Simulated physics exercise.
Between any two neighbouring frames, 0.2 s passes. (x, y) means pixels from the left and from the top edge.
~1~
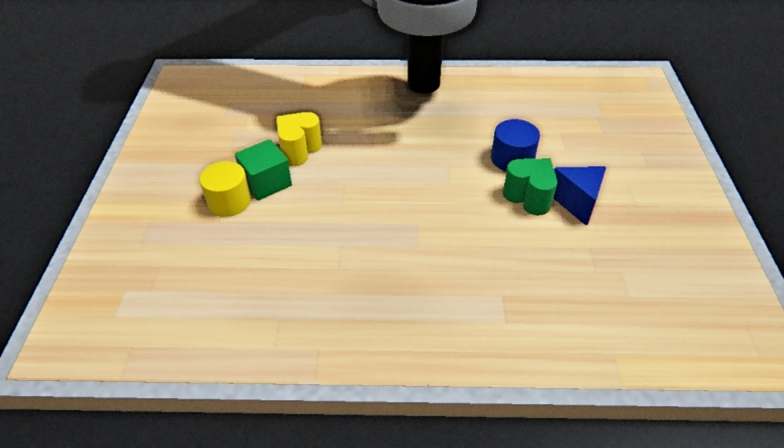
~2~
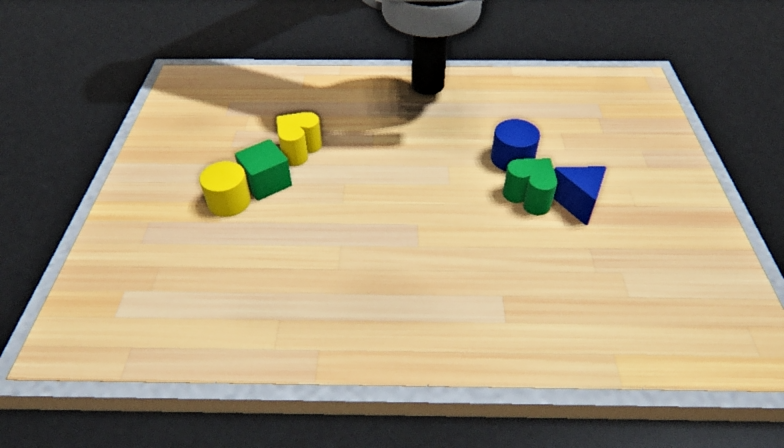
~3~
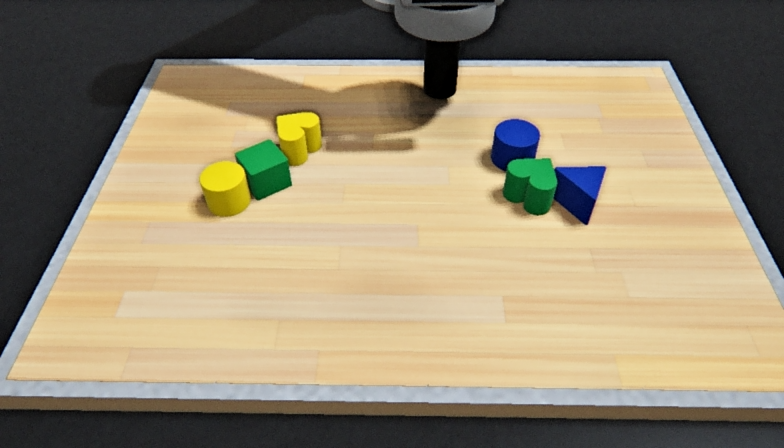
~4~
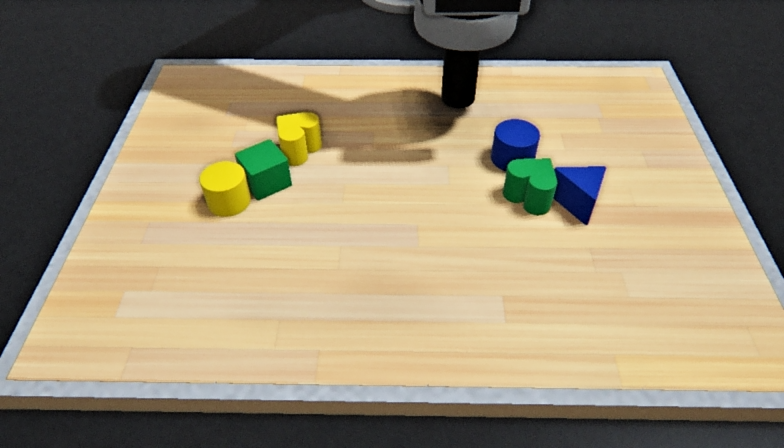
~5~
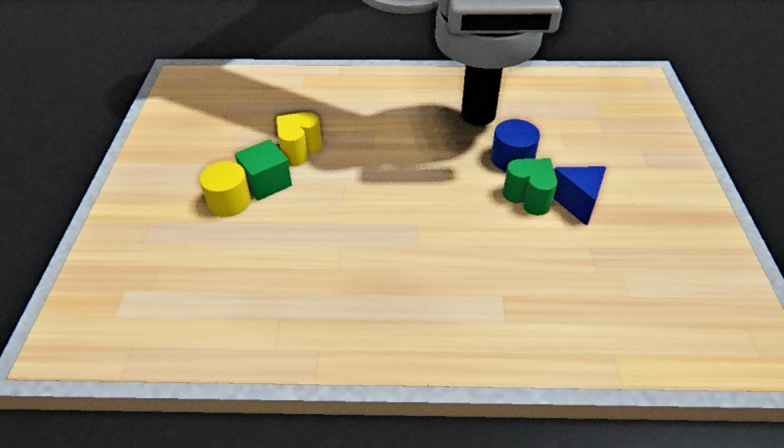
A robot arm with a black post moves right and slightly forward above a wooden board.
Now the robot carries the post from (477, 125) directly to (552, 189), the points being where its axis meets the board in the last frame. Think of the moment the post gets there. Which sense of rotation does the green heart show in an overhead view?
Looking from above, the answer is clockwise.
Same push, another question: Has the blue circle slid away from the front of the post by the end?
Answer: No.
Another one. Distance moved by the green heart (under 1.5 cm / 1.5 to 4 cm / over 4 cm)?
More than 4 cm.
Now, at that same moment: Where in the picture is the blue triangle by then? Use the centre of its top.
The point I'd pick in the picture is (618, 199).
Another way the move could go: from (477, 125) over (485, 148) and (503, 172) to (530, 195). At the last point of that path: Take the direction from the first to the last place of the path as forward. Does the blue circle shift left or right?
It heads left.
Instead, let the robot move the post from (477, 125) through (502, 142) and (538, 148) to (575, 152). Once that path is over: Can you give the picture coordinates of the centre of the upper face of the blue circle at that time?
Somewhere near (559, 150).
What follows on the original path. One third of the way, post (502, 136); blue circle (530, 143).
Two thirds of the way, post (528, 157); blue circle (552, 168); green heart (540, 196), turned 25° clockwise; blue triangle (597, 184), turned 30° anticlockwise.
At the end, post (554, 179); blue circle (573, 193); green heart (540, 213), turned 60° clockwise; blue triangle (618, 199), turned 90° anticlockwise.
